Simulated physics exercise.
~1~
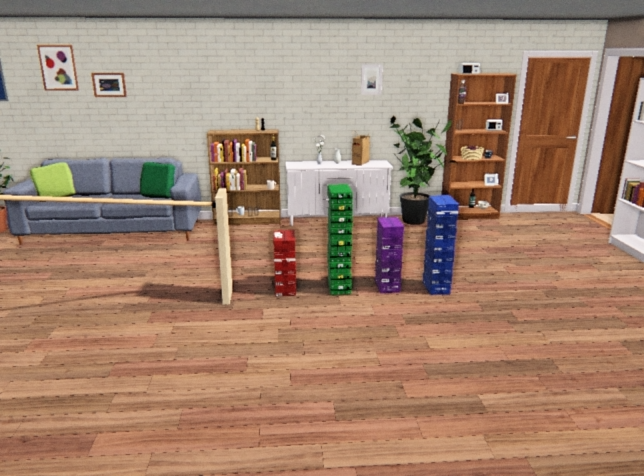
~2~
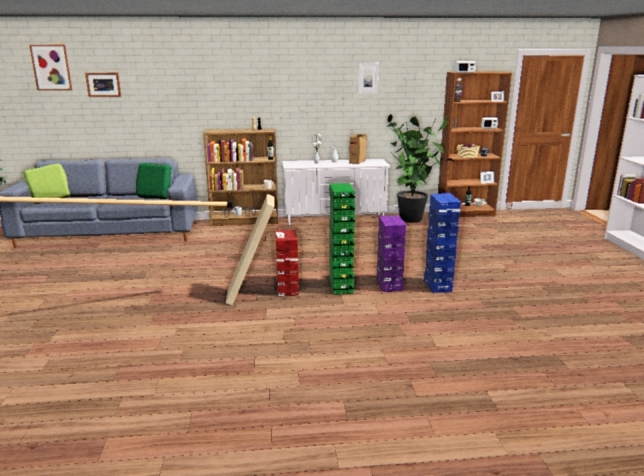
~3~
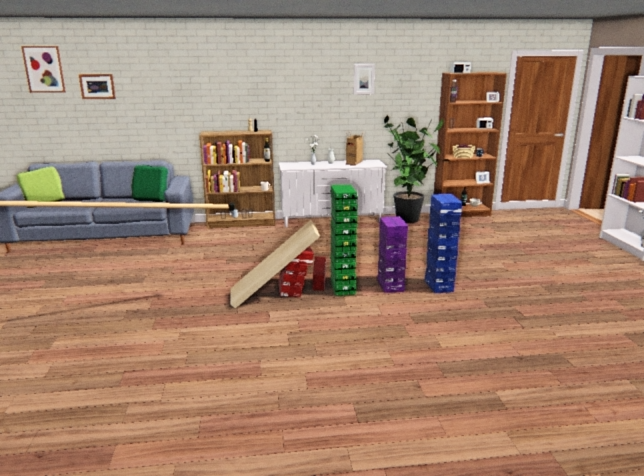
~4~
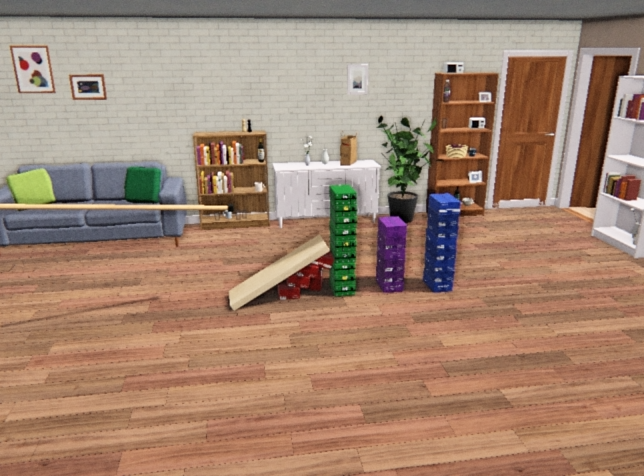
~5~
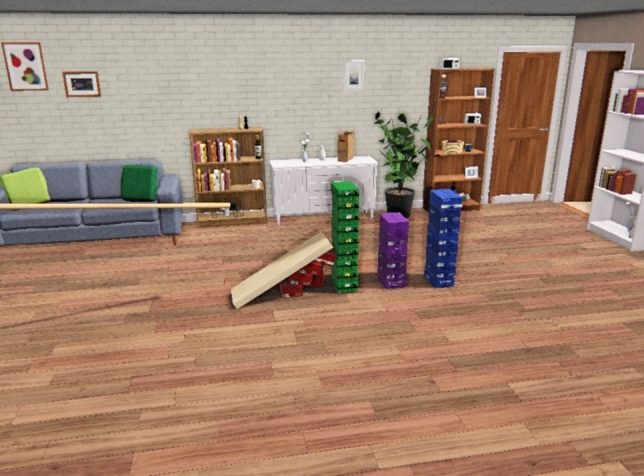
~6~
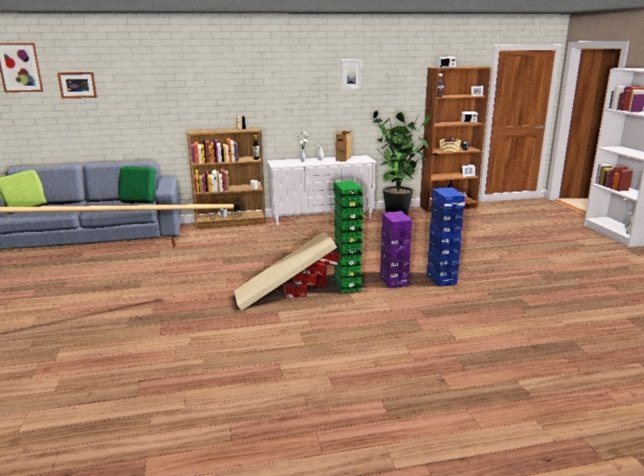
A tall wooden board standing on end tipped to the right and toppled the short red stack of boxes beside it, then came to rest slanted over the jumbled boxes, while the green, purple and blue stacks stayed standing.
